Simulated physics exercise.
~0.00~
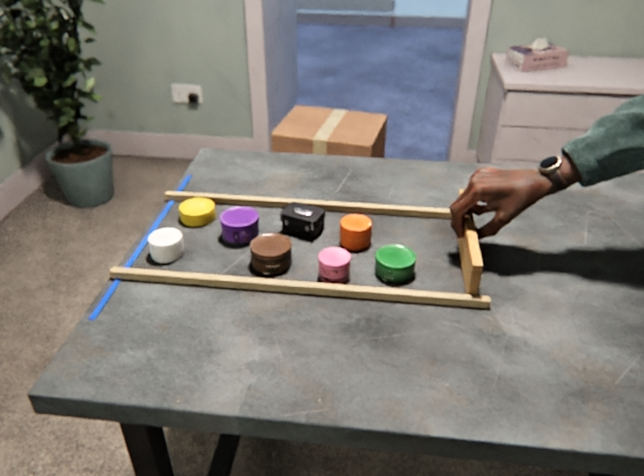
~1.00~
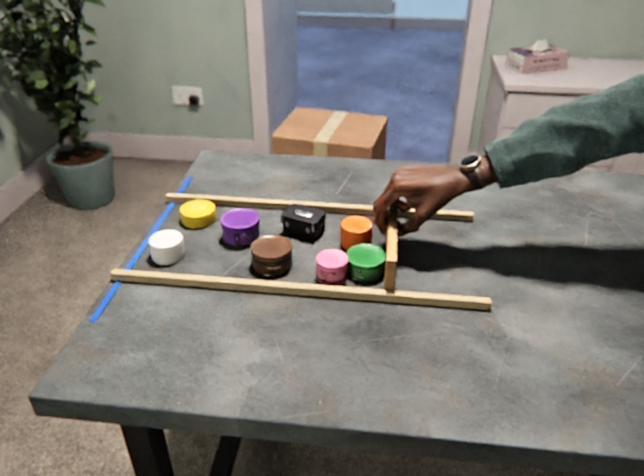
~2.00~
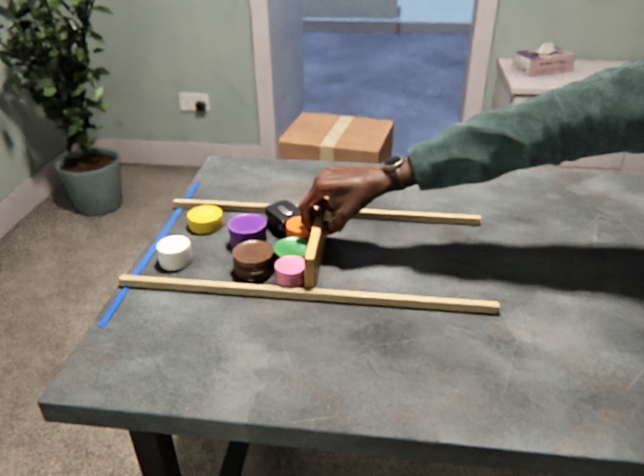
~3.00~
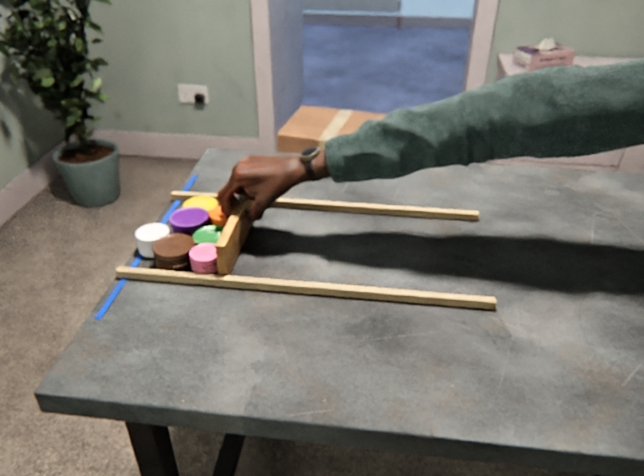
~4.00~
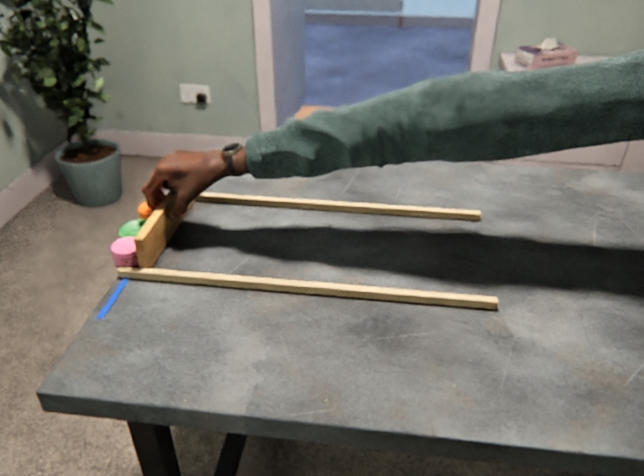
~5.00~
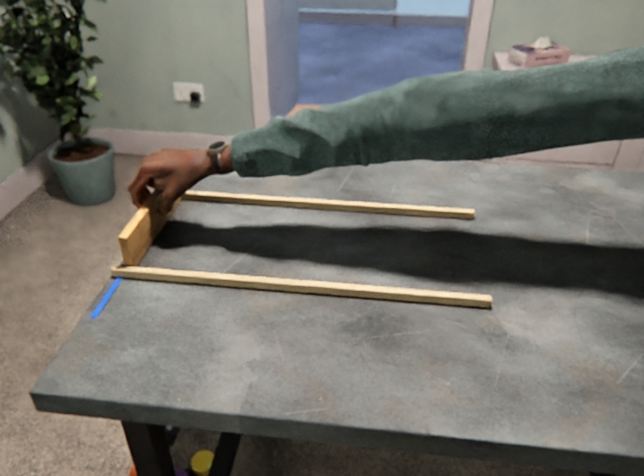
On a gray table, a hand slides a board left, pushing colorful tubs off the end.
